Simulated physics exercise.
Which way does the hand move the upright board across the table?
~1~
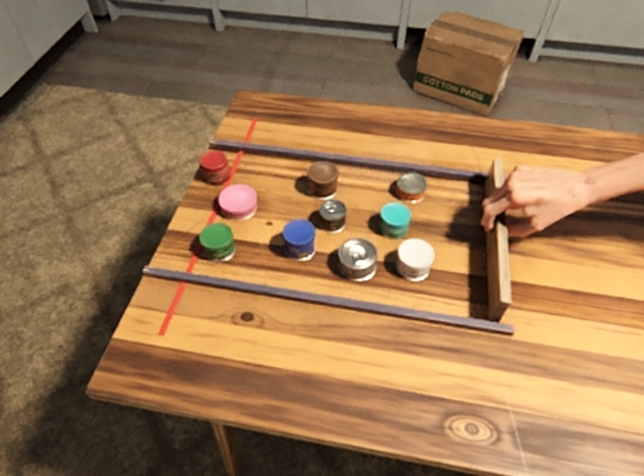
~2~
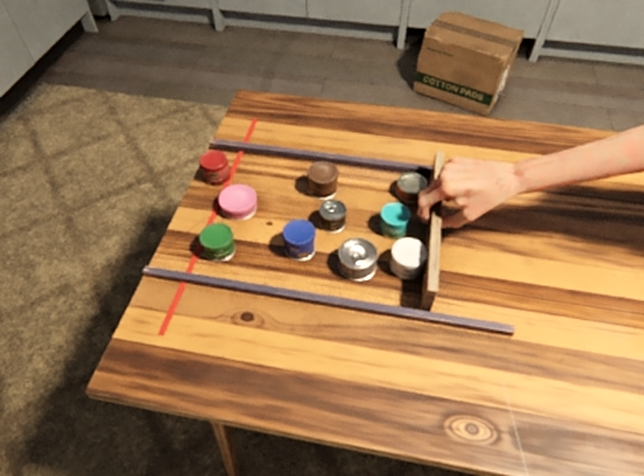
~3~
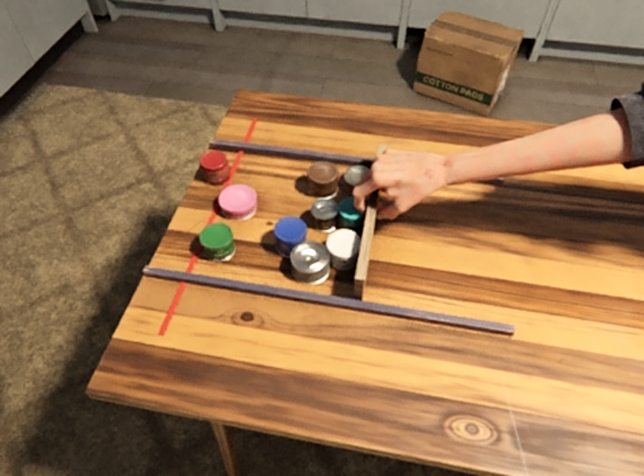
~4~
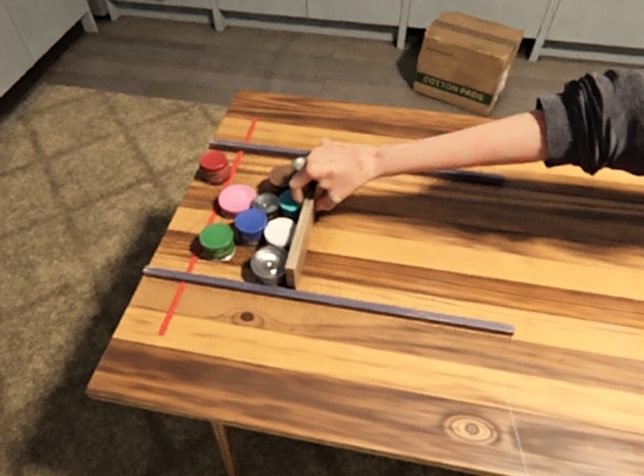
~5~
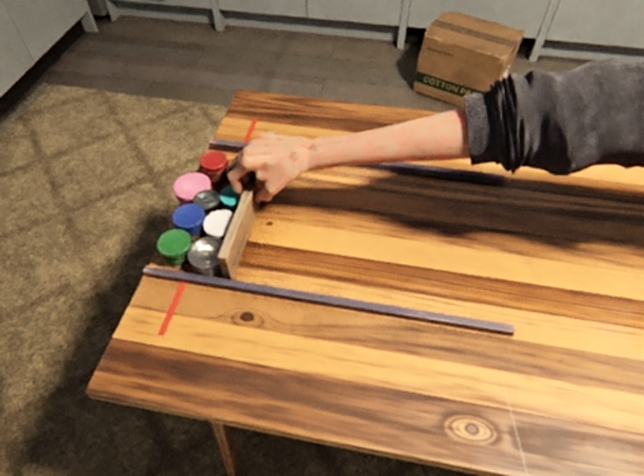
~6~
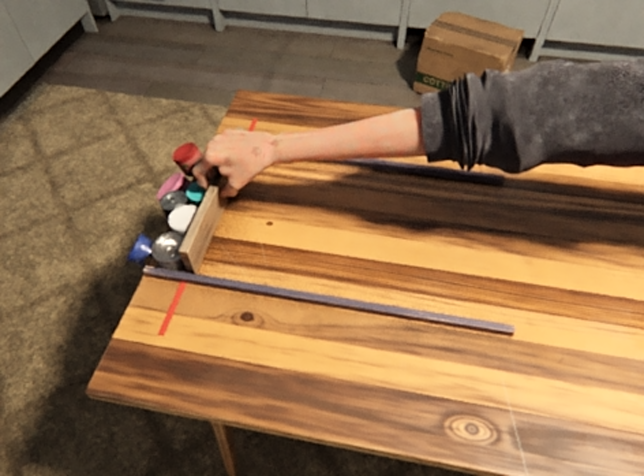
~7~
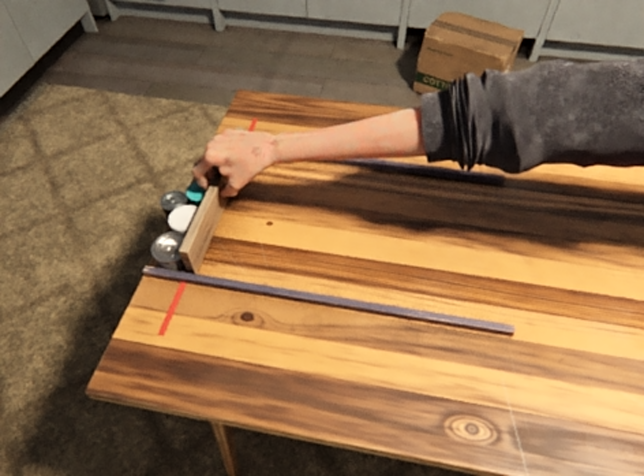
The hand slides the board to the left, from the right end of the rails towards the red tape.
